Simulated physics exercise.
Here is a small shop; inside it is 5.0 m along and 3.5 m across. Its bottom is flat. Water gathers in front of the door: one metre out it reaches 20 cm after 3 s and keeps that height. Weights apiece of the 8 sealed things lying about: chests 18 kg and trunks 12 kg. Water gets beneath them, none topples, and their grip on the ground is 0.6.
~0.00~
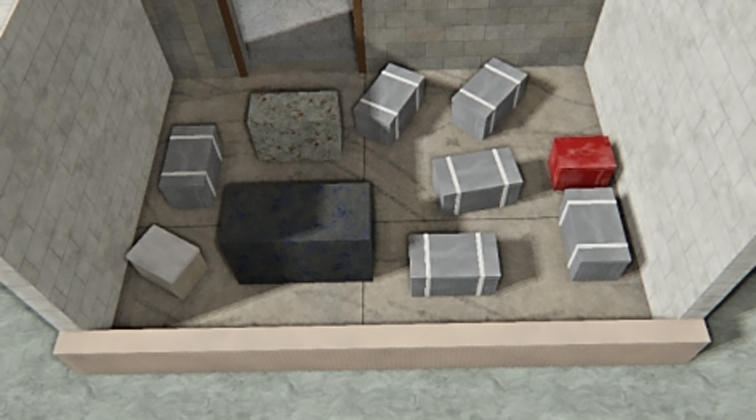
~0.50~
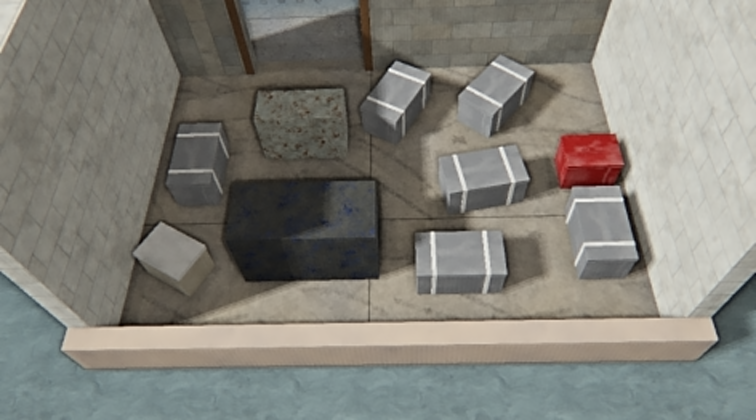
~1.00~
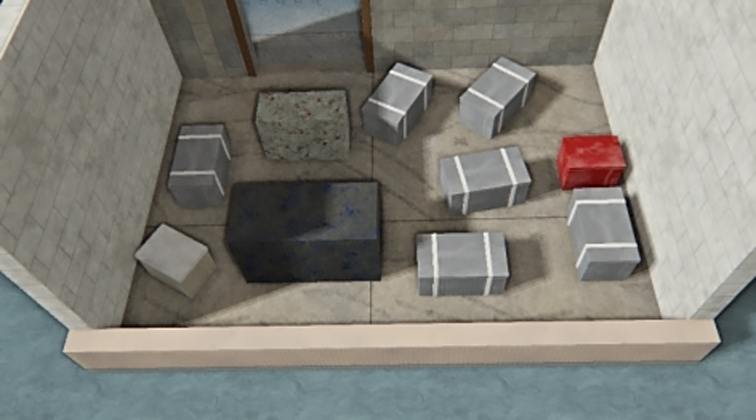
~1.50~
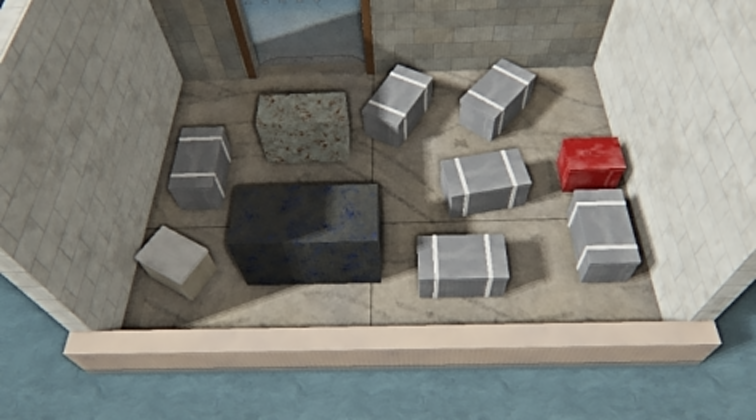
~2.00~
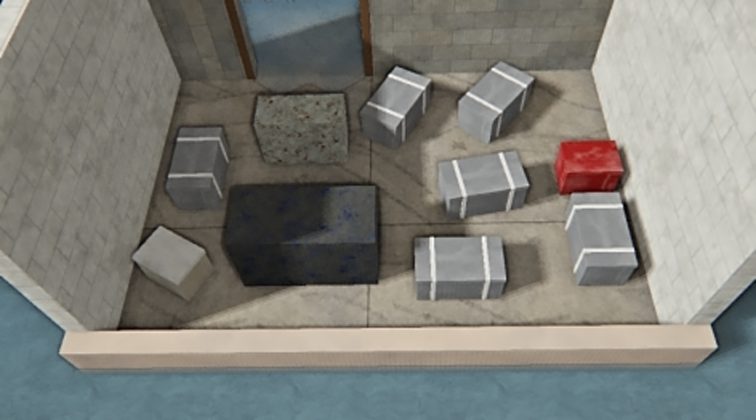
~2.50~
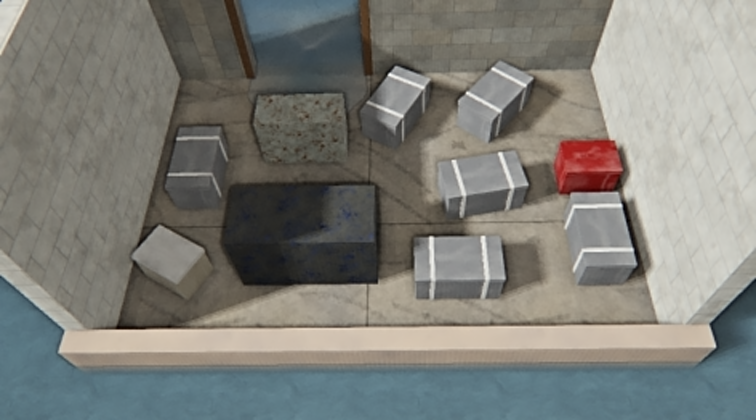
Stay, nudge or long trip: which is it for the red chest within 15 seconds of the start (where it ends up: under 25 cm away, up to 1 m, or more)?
The red chest is nudged along.
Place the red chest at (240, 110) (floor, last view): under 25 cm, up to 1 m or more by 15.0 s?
It gets carried off.
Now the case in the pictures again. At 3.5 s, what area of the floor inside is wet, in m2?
Some 2.5 m2.
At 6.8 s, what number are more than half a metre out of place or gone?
4 of them.
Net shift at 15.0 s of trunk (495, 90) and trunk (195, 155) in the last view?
In turn: 100 cm, 30 cm.
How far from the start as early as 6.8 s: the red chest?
Roughly 0 cm by then.
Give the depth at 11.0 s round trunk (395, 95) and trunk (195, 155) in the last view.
Roughly 11 and 6 cm.
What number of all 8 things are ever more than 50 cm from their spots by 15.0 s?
That makes 7.
After 3.5 s the red chest is near (591, 156), 0.0 m from its start, aground; 0 afloat.
After 6.8 s the red chest is near (591, 156), 0.0 m from its start, aground; 4 afloat.
After 11.0 s the red chest is near (614, 192), 0.5 m from its start, afloat; 8 afloat.
After 15.0 s the red chest is near (588, 185), 0.4 m from its start, afloat; 8 afloat.
